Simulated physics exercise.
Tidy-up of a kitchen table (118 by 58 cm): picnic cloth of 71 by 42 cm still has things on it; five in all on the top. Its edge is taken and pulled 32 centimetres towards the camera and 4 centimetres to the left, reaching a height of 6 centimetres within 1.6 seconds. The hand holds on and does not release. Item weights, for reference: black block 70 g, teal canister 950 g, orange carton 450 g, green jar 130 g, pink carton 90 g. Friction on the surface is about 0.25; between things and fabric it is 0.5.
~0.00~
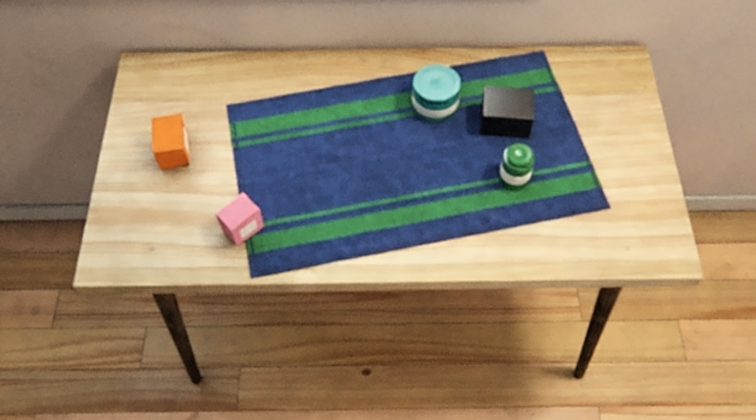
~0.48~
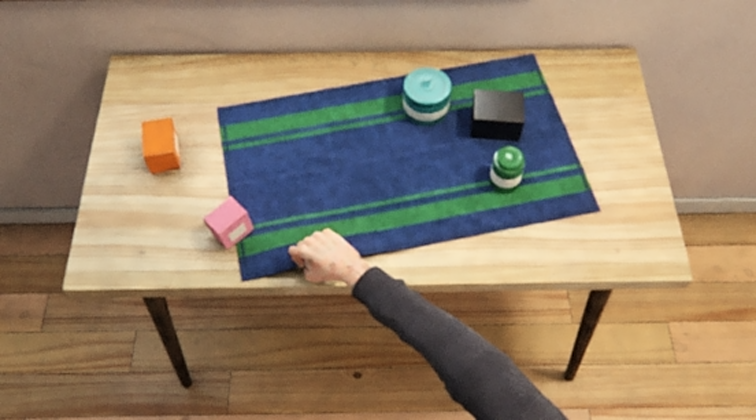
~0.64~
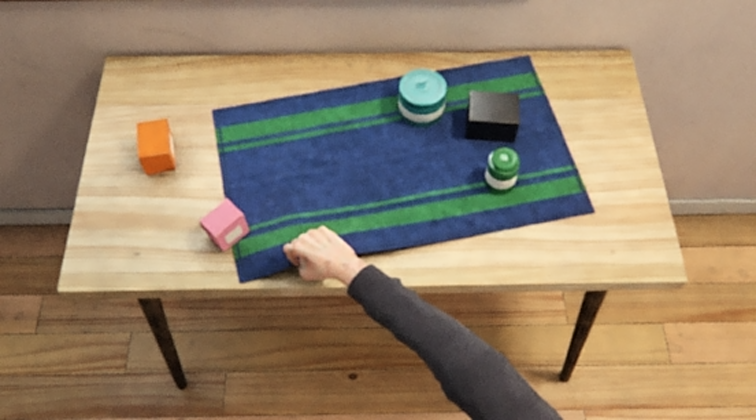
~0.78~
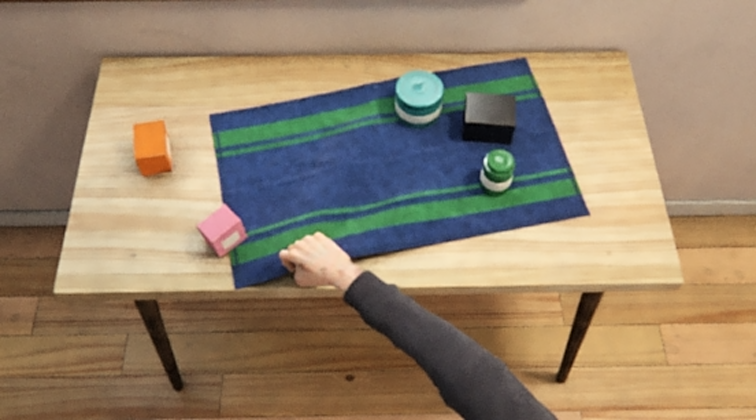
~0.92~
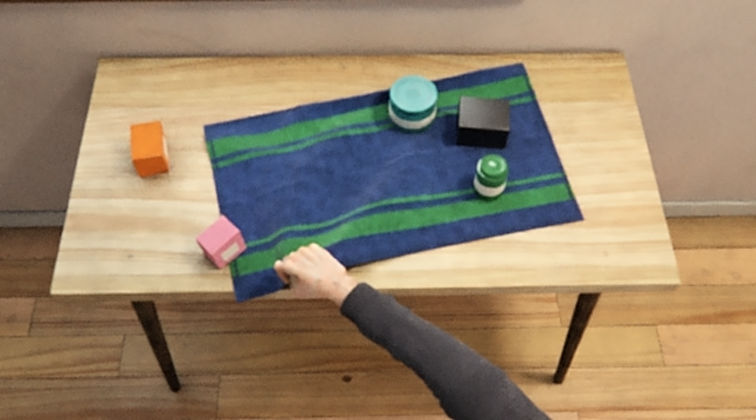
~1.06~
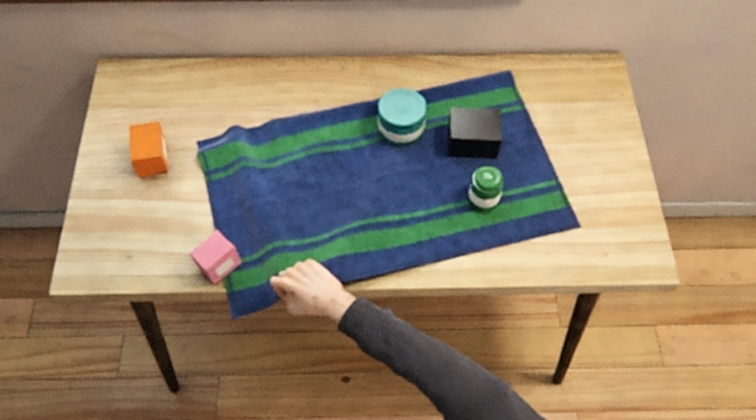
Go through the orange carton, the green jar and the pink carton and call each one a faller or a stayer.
Orange carton: Stayer. Green jar: Faller. Pink carton: Faller.
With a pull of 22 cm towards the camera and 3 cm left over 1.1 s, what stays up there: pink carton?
Result - pink carton: Gone.
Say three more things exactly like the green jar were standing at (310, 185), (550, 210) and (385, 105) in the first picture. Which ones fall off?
In that order: Goes over, falls off, remains.
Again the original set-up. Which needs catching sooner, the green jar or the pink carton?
First: Pink.
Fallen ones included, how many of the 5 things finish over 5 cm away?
4 in all.
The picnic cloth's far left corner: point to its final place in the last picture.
(154, 268).
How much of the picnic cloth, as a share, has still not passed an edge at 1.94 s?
About 55 per cent.
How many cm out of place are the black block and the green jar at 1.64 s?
Black block 20 cm, green jar 20 cm.
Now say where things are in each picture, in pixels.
In the first picture, orange carton (167, 132); green jar (520, 153); pink carton (237, 211); picnic cloth corners (251, 278) (226, 105) (544, 50) (611, 208).
In the second picture, picnic cloth corners (217, 108) (534, 54); grip (304, 265).
In the third picture, picnic cloth corners (212, 110) (529, 55); grip (298, 263).
In the fourth picture, pink carton (220, 222); picnic cloth corners (209, 115) (526, 58); grip (294, 269).
In the fifth picture, black block (485, 113); green jar (494, 165); pink carton (218, 234); picnic cloth corners (204, 126) (520, 64); grip (289, 281).
In the sixth picture, orange carton (145, 140); green jar (489, 176); pink carton (213, 249); picnic cloth corners (196, 142) (508, 70) (581, 227); grip (286, 296).
After 1.4 s, 90 % of the picnic cloth is still over the top; pink carton 14 cm off its start, green jar 10 cm off its start, teal canister 13 cm off its start.
After 1.6 s, 75 % of the picnic cloth is still over the top; pink carton over the edge, green jar 18 cm off its start, teal canister 22 cm off its start.
After 1.9 s, 55 % of the picnic cloth is still over the top; pink carton over the edge, green jar 24 cm off its start at (457, 261), teal canister 30 cm off its start at (349, 199).
After 2.2 s, 50 % of the picnic cloth is still over the top; green jar over the edge, pink carton over the edge, teal canister 32 cm off its start.
After 3.8 s, 50 % of the picnic cloth is still over the top; green jar over the edge, pink carton over the edge, orange carton 0 cm off its start at (145, 140), teal canister 33 cm off its start at (343, 214).
